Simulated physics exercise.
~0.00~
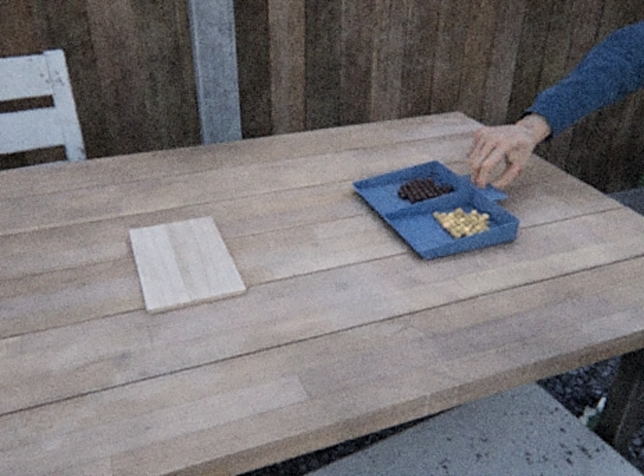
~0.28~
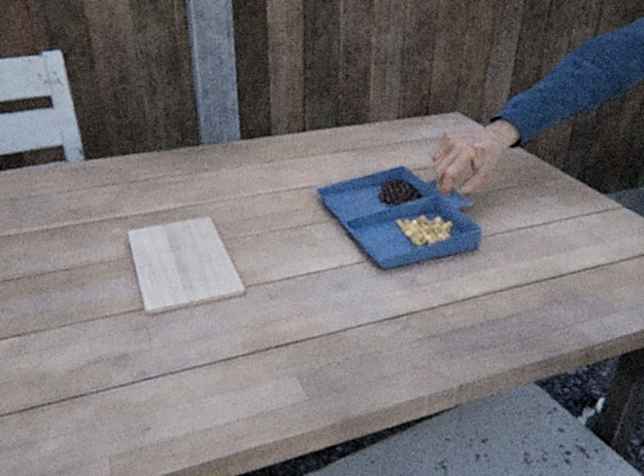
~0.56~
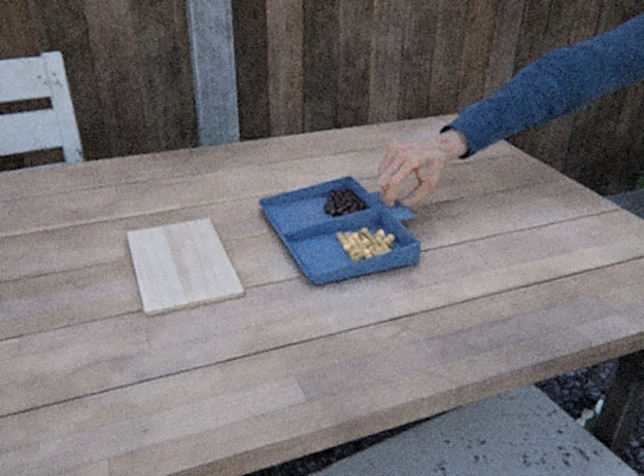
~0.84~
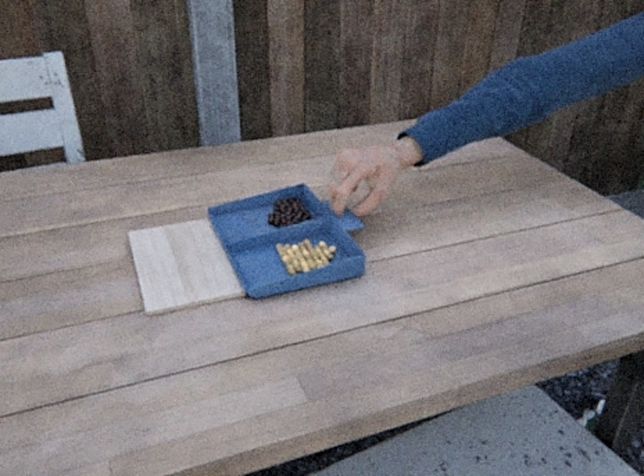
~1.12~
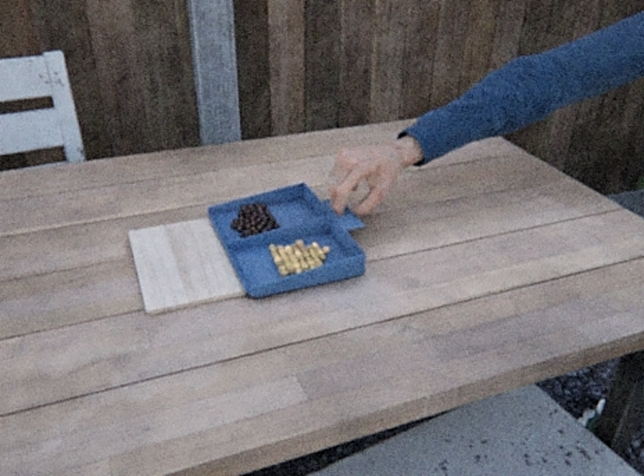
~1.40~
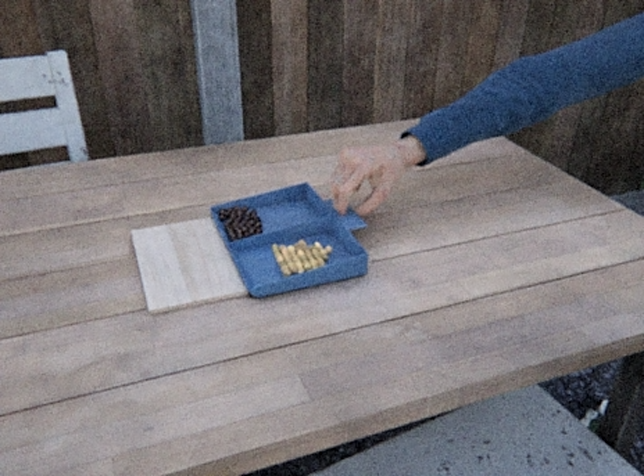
A blue tray pushed left by a hand stops against a board, its dark pieces sliding left.
